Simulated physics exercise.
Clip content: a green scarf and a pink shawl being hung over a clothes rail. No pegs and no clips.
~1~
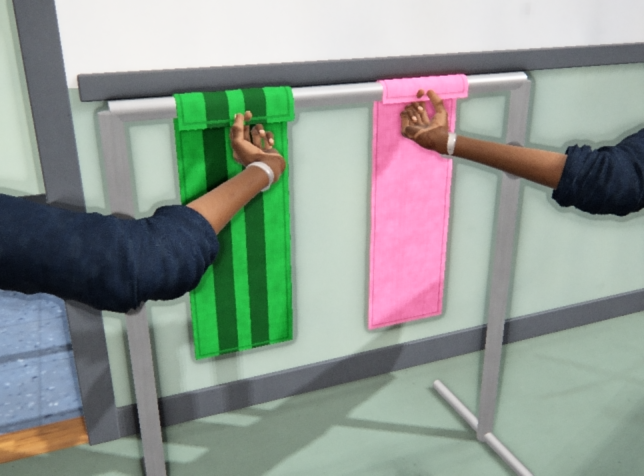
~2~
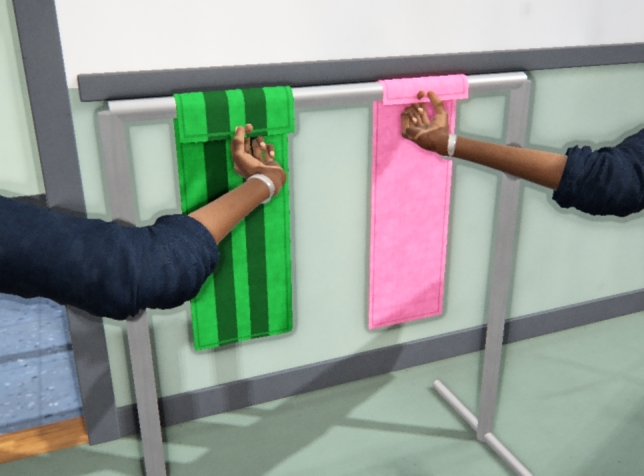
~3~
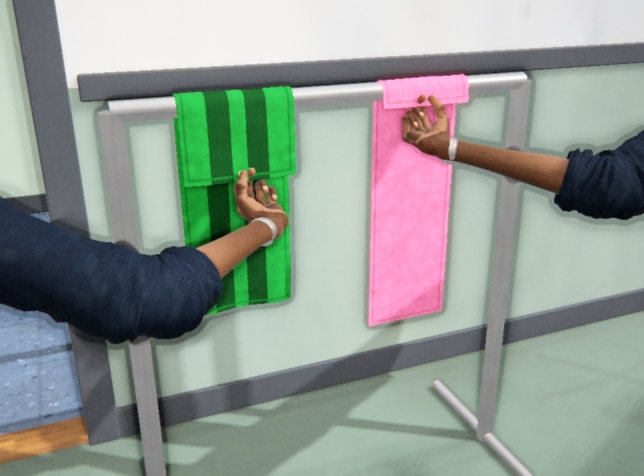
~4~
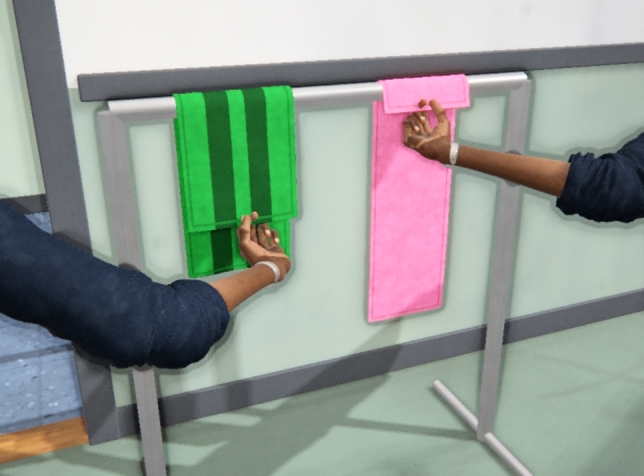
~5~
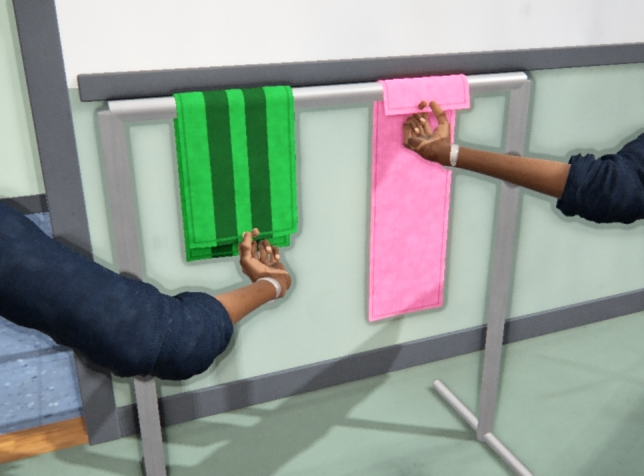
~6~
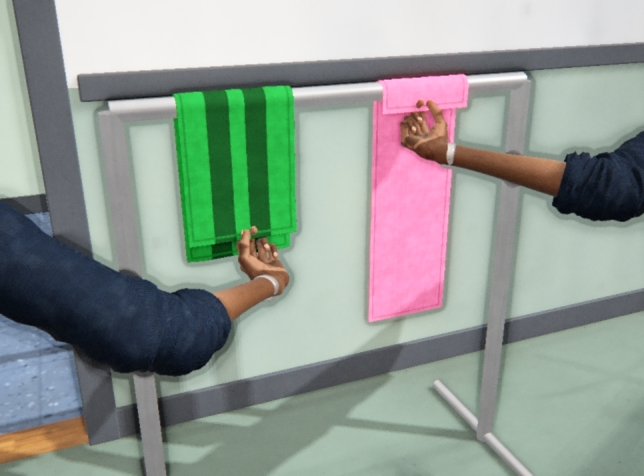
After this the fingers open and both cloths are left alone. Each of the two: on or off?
Green scarf - on, pink shawl - off.
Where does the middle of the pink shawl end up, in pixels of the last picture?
(398, 454), roughly.
Then, 0.38 s after the last picture, scarf still hanging; shawl clear of the rail and dropping near (405, 306).
Then, 0.66 s after the last picture, scarf still hanging; shawl in a heap on the floor near (398, 453).
At rest, scarf still hanging; shawl in a heap on the floor near (398, 455). The green scarf stays on and the pink shawl slips to the floor.
